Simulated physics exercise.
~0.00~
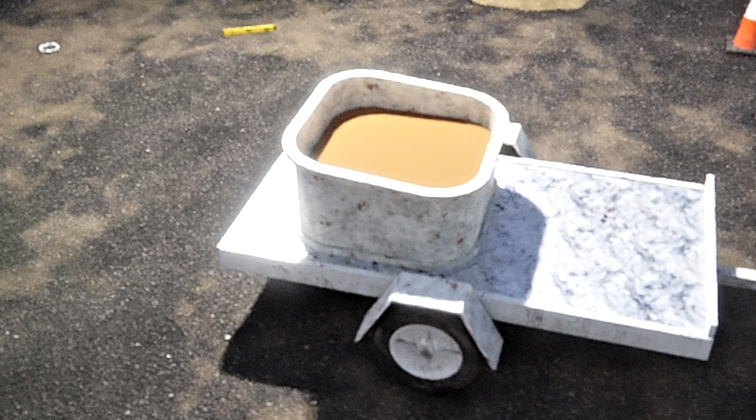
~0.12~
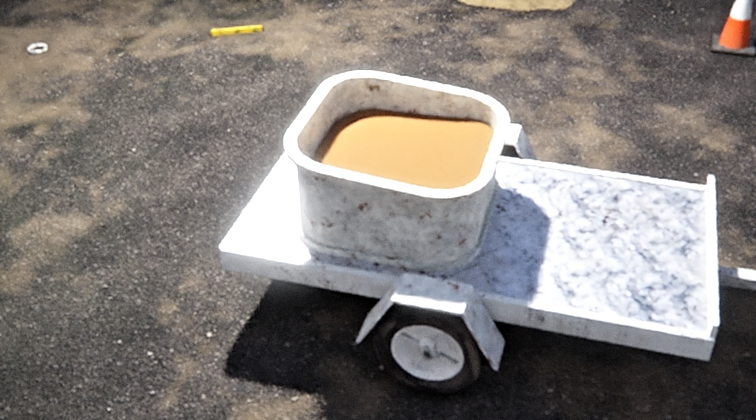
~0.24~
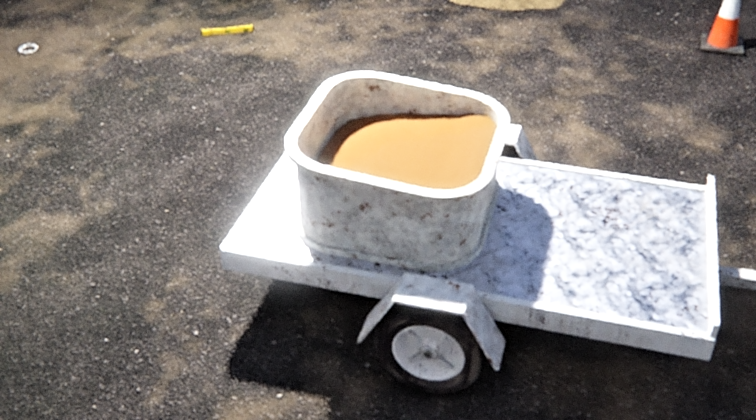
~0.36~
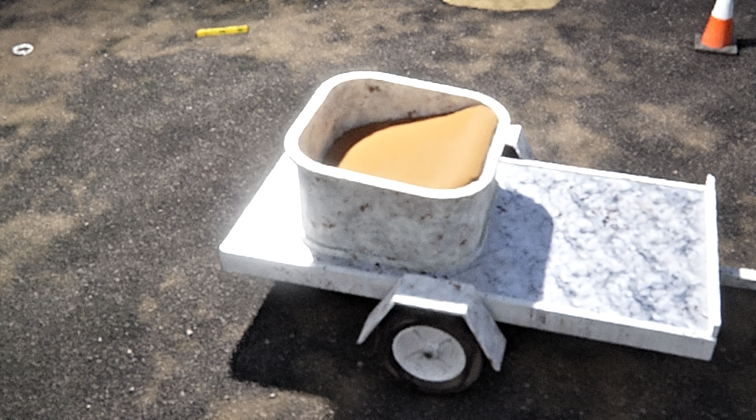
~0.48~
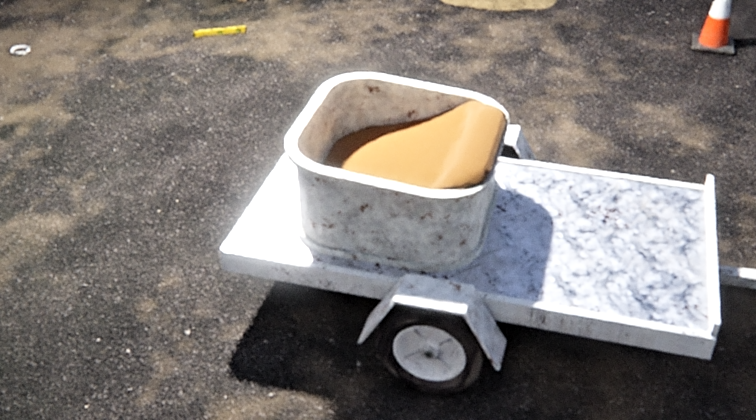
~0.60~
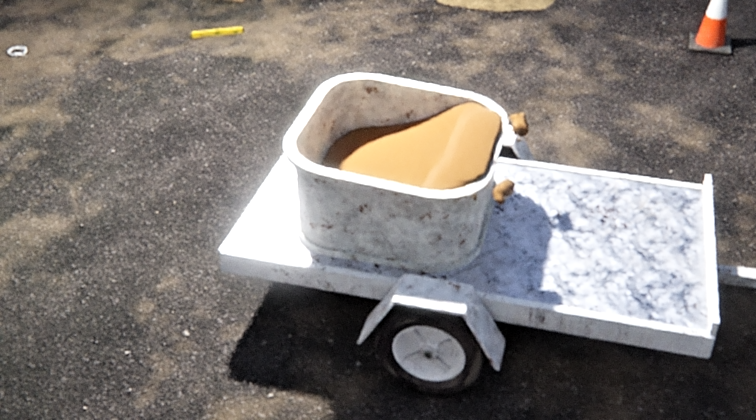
A white trailer carrying an open, round-cornered tub of brown muddy water stands out on sunlit, dark, dirt-streaked pavement, seen from above and to one side. A yellow strip and small white ring lie at upper left, with an orange-and-white cone at upper right. The camera tracks the trailer rolling rightward and slowing as the level water heaps against the tub's right side, then brown blobs emerge past the rim.
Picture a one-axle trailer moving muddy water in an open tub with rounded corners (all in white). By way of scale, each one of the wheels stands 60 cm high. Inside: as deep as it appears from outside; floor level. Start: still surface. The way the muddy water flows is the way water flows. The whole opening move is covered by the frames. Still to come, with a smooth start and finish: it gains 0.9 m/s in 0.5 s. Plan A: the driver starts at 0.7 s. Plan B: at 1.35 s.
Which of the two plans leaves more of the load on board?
Plan B.
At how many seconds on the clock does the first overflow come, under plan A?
I'd put it close to 0.8 seconds.
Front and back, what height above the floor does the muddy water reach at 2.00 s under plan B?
I'd say some 34 cm in front and some 34 cm behind.
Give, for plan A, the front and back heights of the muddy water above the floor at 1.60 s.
About 22 cm in front and 34 cm behind.
For plan A, At 1.60 s it stands 34 cm high behind and 21 cm in front; 4 per cent has gone mostly over the back, some over the front.
For plan A, At 4.18 s 11 per cent has gone mostly over the front, some over the back, 36 of 319 litres.
For plan B, At 2.00 s it stands 35 cm high behind and 34 cm in front; 1 per cent has gone over the front.
For plan B, At 4.84 s 1 per cent has gone over the front, 5 of 319 litres.
